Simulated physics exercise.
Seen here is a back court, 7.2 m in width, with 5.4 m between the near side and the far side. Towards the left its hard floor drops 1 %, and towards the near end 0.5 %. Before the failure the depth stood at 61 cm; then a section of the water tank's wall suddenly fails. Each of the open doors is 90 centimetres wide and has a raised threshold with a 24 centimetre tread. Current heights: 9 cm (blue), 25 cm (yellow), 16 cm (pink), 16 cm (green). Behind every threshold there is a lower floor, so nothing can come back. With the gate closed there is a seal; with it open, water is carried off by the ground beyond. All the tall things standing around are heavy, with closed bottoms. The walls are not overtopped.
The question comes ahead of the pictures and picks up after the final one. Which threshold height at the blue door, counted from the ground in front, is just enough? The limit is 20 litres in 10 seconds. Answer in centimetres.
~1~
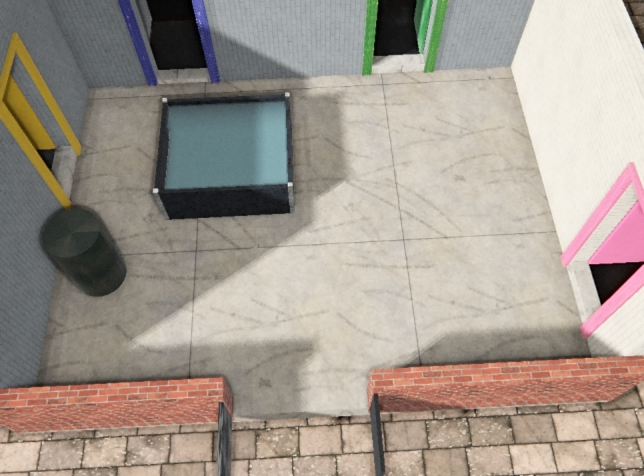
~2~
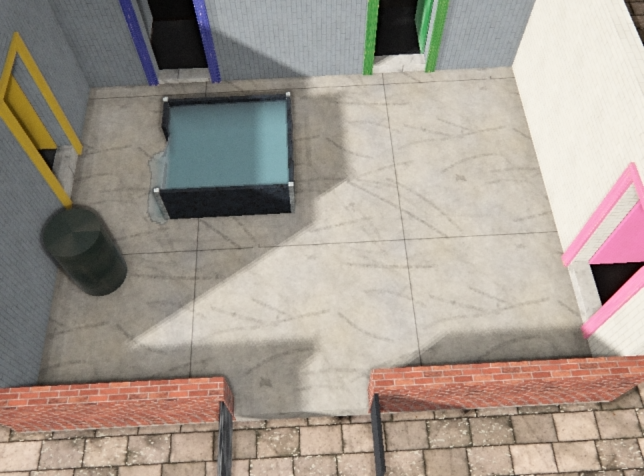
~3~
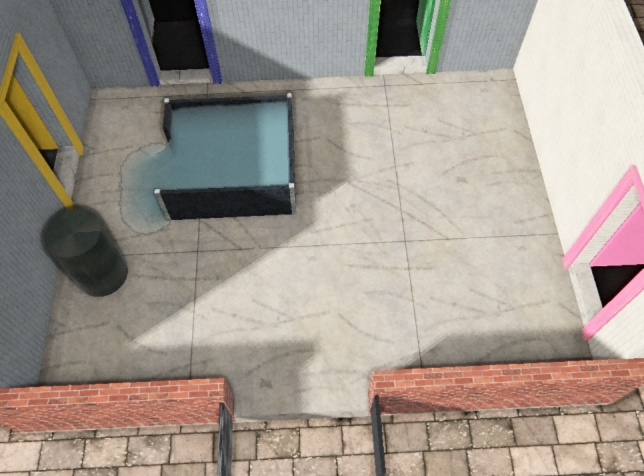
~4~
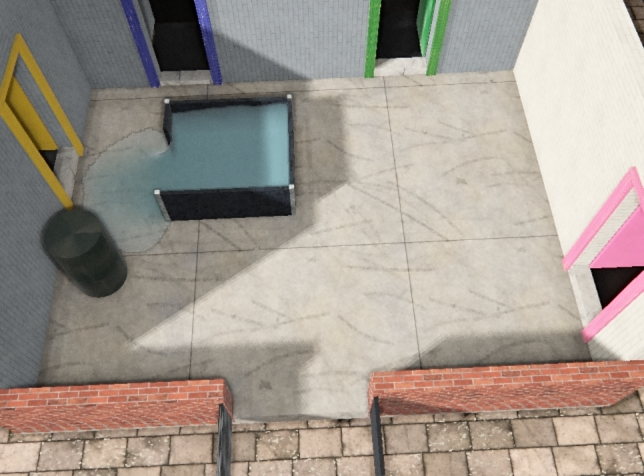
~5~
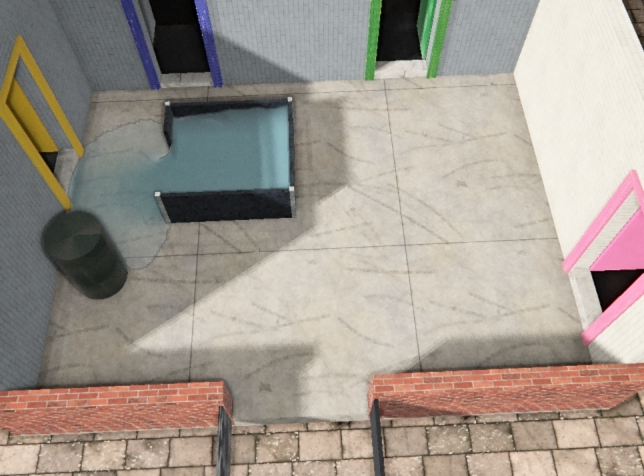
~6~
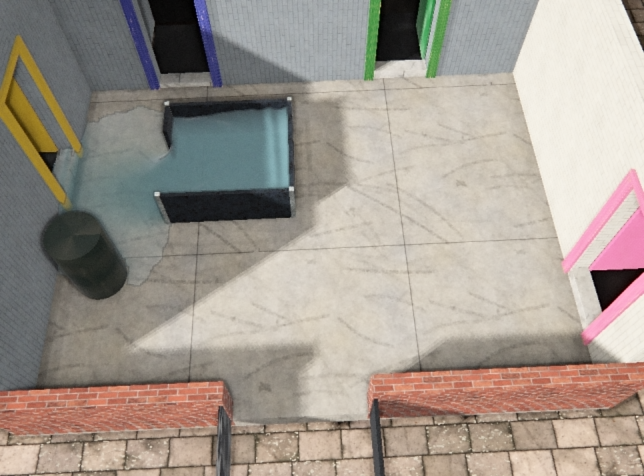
A height of roughly 5.5 cm is just enough.
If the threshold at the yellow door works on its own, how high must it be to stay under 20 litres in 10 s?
Door yellow, min height approx. 33 cm.
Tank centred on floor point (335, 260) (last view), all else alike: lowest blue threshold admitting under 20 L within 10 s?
About 8.0 centimetres.
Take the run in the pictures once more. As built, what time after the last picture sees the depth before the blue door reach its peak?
The depth peaks at about 3.0 seconds.
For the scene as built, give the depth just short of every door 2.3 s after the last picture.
In cm: Blue 9, yellow 23, pink 0, green 0.
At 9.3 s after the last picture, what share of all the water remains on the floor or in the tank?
Remaining share: Around 90 %.
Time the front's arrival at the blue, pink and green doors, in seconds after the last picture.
Blue = 1.3 s, pink = 6.0 s, green = 3.2 s.
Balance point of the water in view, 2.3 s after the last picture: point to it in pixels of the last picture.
Approximately (161, 200).
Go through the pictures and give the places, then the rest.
Still water, 61 cm deep, in the water tank at (226, 145); the blue door at (172, 37) is dry, in the first frame.
The front is at (155, 189), 0.3 m from the gap at (169, 175); 0.3 m2 of floor is wet, 61 cm left at the back, in the second frame.
Water pours out at (171, 178) and has run 0.8 m, to (126, 178); about 10 cm deep outside, 61 cm at the back, in the third frame.
Water pours out at (171, 180) and has run 1.3 m, to (89, 197); about 8 cm deep outside, 60 cm at the back, in the fourth frame.
The gap is at (172, 182), the front 1.5 m out at (81, 155); the back of the water tank holds 54 cm, in the fifth frame.
Water pours out at (171, 182) and has run 1.7 m, to (53, 194); about 7 cm deep outside, 52 cm at the back; 1.1 m in a straight line remain to the blue door at (174, 41), in the sixth frame.
Then, 0.7 s after the last picture water covers 15 % of the floor, deepest (40 cm) near (73, 196); it has not reached the blue door.
Then, 2.3 s after the last picture water covers 35 % of the floor, deepest (27 cm) near (92, 98); 9 cm at the blue door, 0 litres in over its 9 cm threshold.
Then, 9.3 s after the last picture water covers 95 % of the floor, deepest (10 cm) near (33, 410); 6 cm at the blue door, 2 litres in over its 9 cm threshold.
At the blue door as built, the water peaked near 10 cm, 3.1 s after the last picture.
Run again over the same 10 s with other heights there, 28 litres in over 5 cm, 9 litres over 7 cm. The limit of 20 litres is kept from about 5.5 cm up.
